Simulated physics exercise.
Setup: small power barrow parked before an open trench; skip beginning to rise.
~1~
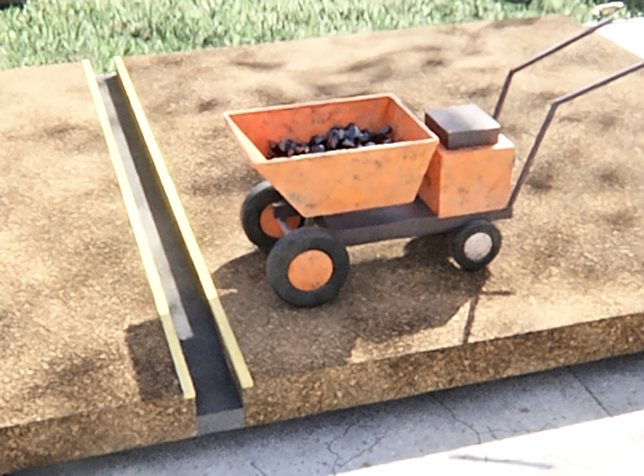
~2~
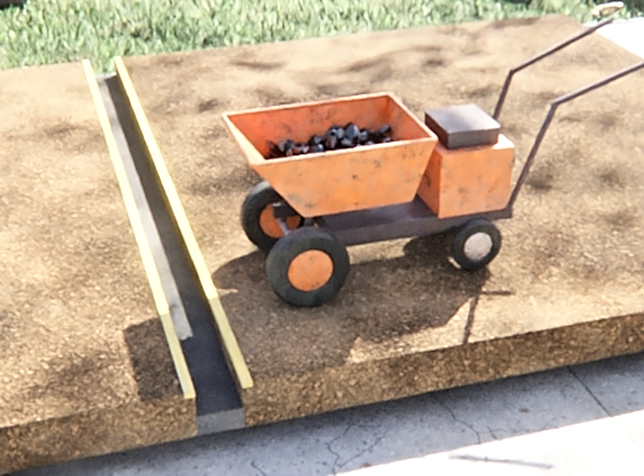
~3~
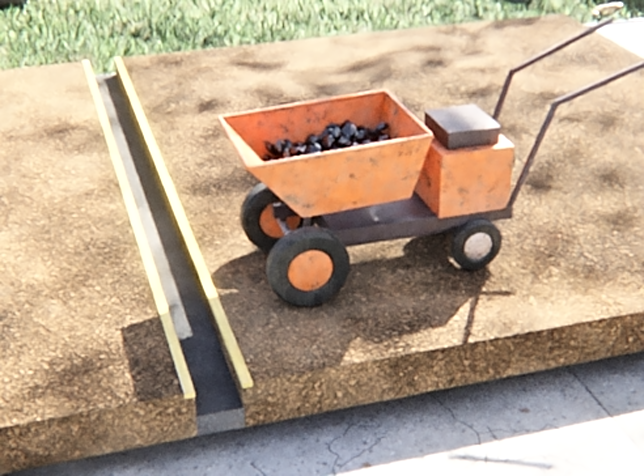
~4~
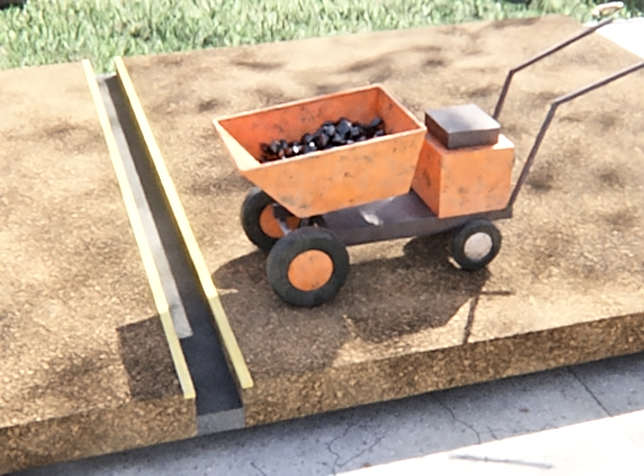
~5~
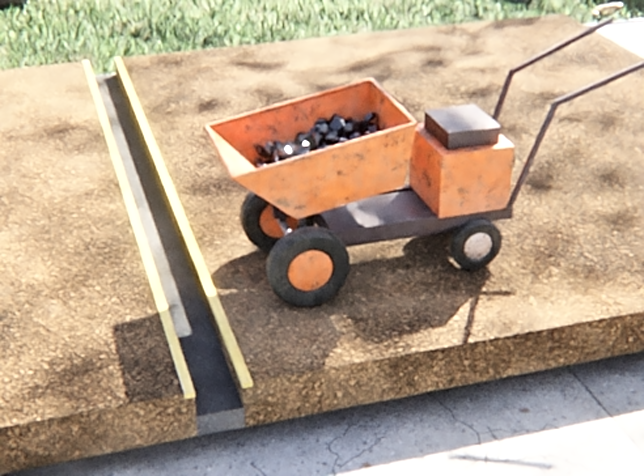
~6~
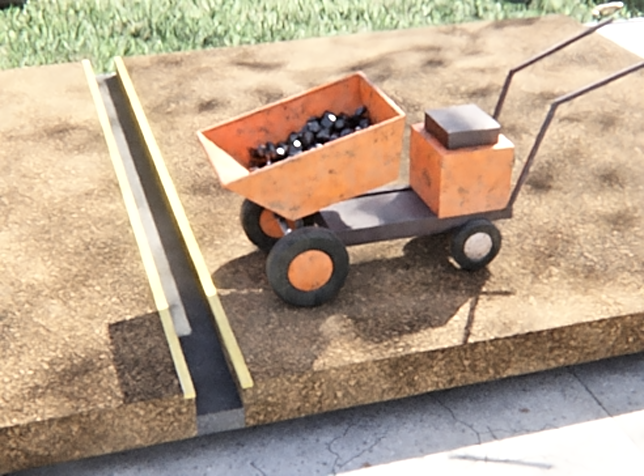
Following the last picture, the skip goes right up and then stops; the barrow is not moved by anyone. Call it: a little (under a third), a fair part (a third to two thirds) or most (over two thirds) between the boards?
A little.
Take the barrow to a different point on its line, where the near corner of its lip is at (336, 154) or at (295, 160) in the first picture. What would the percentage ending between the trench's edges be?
Some 50 in a hundred, then some 60 in a hundred.
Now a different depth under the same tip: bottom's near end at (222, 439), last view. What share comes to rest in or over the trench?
It comes out near 10 percent.
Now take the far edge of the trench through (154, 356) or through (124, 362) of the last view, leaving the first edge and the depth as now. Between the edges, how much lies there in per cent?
Roughly 50 % first, 80 % second.
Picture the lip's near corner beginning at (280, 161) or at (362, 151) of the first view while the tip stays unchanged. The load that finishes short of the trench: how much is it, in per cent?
Near 0 % and 40 %.
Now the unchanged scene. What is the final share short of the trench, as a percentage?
I'd estimate about 0 per cent of the load.
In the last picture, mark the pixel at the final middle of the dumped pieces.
Around (126, 296).
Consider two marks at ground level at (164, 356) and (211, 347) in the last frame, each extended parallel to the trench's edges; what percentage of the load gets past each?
I reckon some 40 per cent and some 60 per cent.
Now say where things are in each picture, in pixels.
The first picture shows lip of the skip near (254, 165), level; top of the load near (347, 147), lumps of coal; first edge of the trench near (232, 343); far edge near (177, 353), the trench under half as wide as the skip, and about half as deep as wide.
The second picture shows lip of the skip near (253, 166), level; top of the load near (346, 146).
The third picture shows lip of the skip near (249, 168), tipped barely; top of the load near (343, 145).
The fourth picture shows lip of the skip near (242, 172), tipped a little; top of the load near (338, 143).
The fifth picture shows lip of the skip near (234, 178), tipped a little; top of the load near (343, 144).
The sixth picture shows lip of the skip near (225, 186), tipped clearly; top of the load near (346, 134); first edge of the trench near (232, 343); far edge near (177, 353).
Shortly afterwards, skip tipped steeply; the whole lot in the skip.
Next, skip tipped right over; the bulk in the skip; only a few in or heaped over the trench; a little beyond it.
Some moments later, skip tipped right over; near half in the skip; a little in or heaped over the trench; near half beyond it.
In the end, skip tipped right over; near half in the skip; a little in or heaped over the trench; near half beyond it.
